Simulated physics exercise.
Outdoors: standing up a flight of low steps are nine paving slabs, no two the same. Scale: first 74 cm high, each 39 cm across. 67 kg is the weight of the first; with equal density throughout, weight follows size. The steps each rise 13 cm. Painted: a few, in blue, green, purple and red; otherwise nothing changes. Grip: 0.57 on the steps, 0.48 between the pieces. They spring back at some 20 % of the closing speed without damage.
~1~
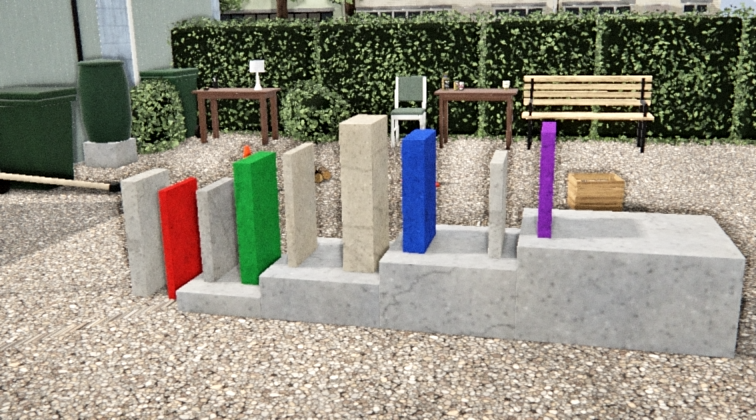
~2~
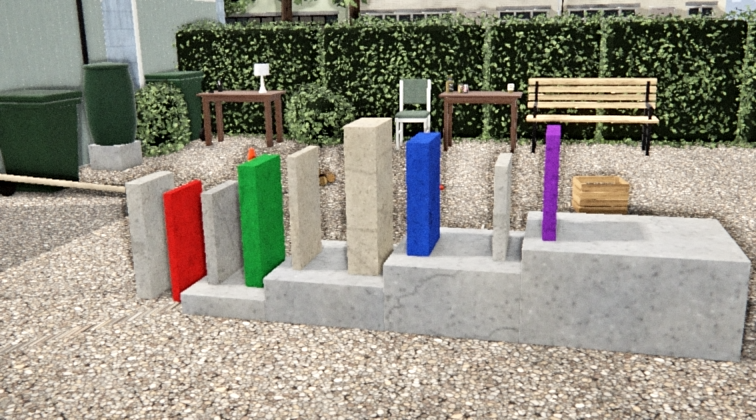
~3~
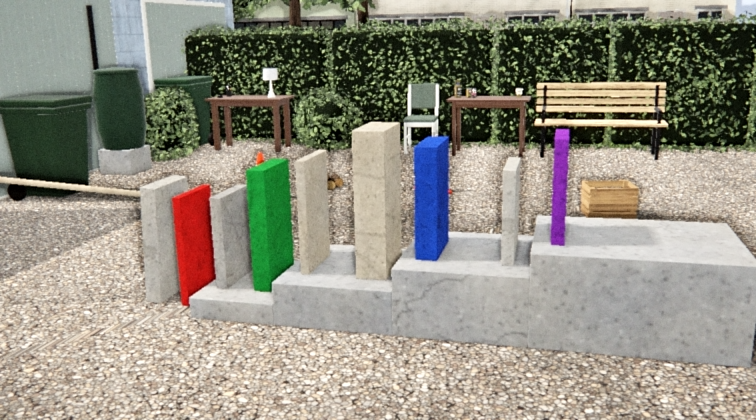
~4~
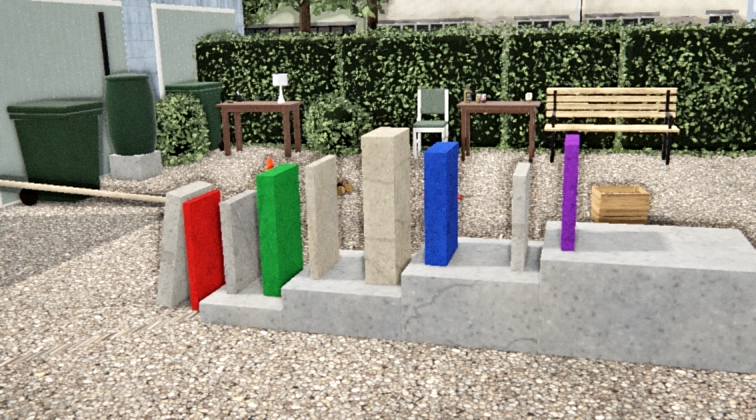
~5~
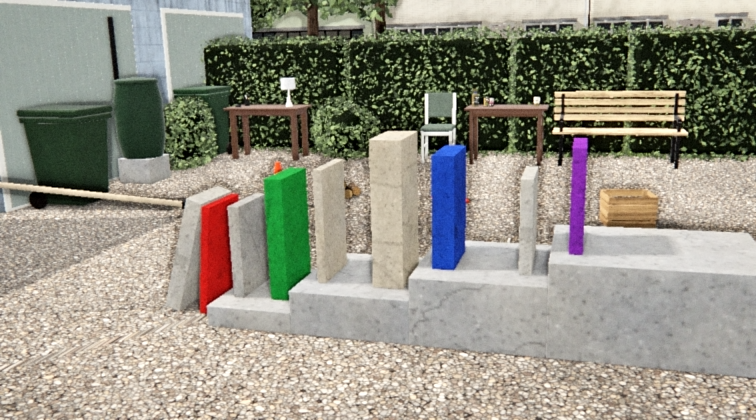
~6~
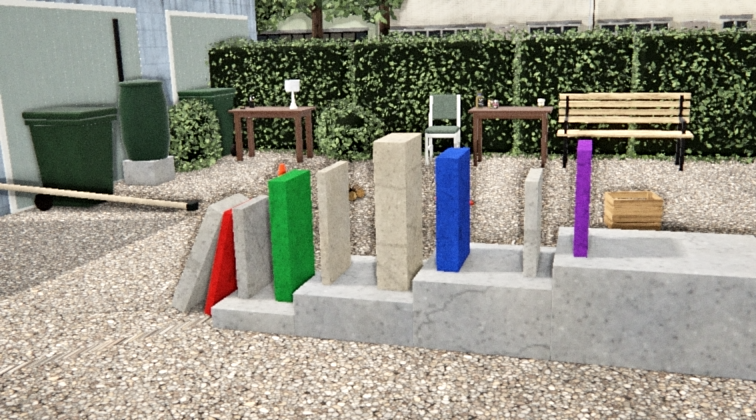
The footage shows nine upright slabs standing on low steps in a gravel yard while a pole at left pushes the first slab, which tilts right against the red slab; the red slab then leans onto the grey one beside it.
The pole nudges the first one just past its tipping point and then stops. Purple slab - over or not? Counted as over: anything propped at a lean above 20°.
Over.
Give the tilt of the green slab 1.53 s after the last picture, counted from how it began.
At that moment, roughly 60 degrees.
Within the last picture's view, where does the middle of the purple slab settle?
(652, 245), more or less.
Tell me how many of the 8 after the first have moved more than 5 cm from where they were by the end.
Number shifted: 8.
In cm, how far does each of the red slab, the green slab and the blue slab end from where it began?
Approx. shifts in cm - red: 30; green: 30; blue: 40.
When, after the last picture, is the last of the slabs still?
Roughly 2.0 s.
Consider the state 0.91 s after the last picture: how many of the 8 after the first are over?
Count at that time: 4.
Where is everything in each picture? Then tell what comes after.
In the first frame (each place is the centre of the face we see best; the camera pans a little), pole end (111, 189) 14 cm from the first slab; purple slab (546, 186); red slab (187, 238); green slab (267, 217); the others all in place.
Pole end 56 mm from the first slab; purple slab (551, 189), in the second frame.
Pole end pushing; purple slab (560, 194), in the third frame.
Pole end pushing; purple slab (570, 199); the others all in place, in the fourth frame.
Pole end (184, 206) stopped; purple slab (578, 203); red slab (223, 253) tilted 6°; one has shifted, in the fifth frame.
Pole end (189, 208) stopped; purple slab (582, 205); green slab (301, 235); one has shifted, in the sixth frame.
Then, 0.29 s later than the last frame, 2 of the 8 other slabs over; purple slab unmoved; red slab tilted 35°.
Then, 0.91 s later than the last frame, 4 of the 8 other slabs over; purple slab unmoved; red slab tilted 55°.
Then, 1.53 s later than the last frame, 8 of the 8 other slabs over; purple slab tilted 44°; blue slab tilted 64°.
When it is over, 8 of the 8 other slabs over; purple slab lying flat; blue slab tilted 67°; red slab tilted 57°. Not one is left standing. In pixels of the last frame, middles, purple slab near (652, 245), blue slab near (515, 234).
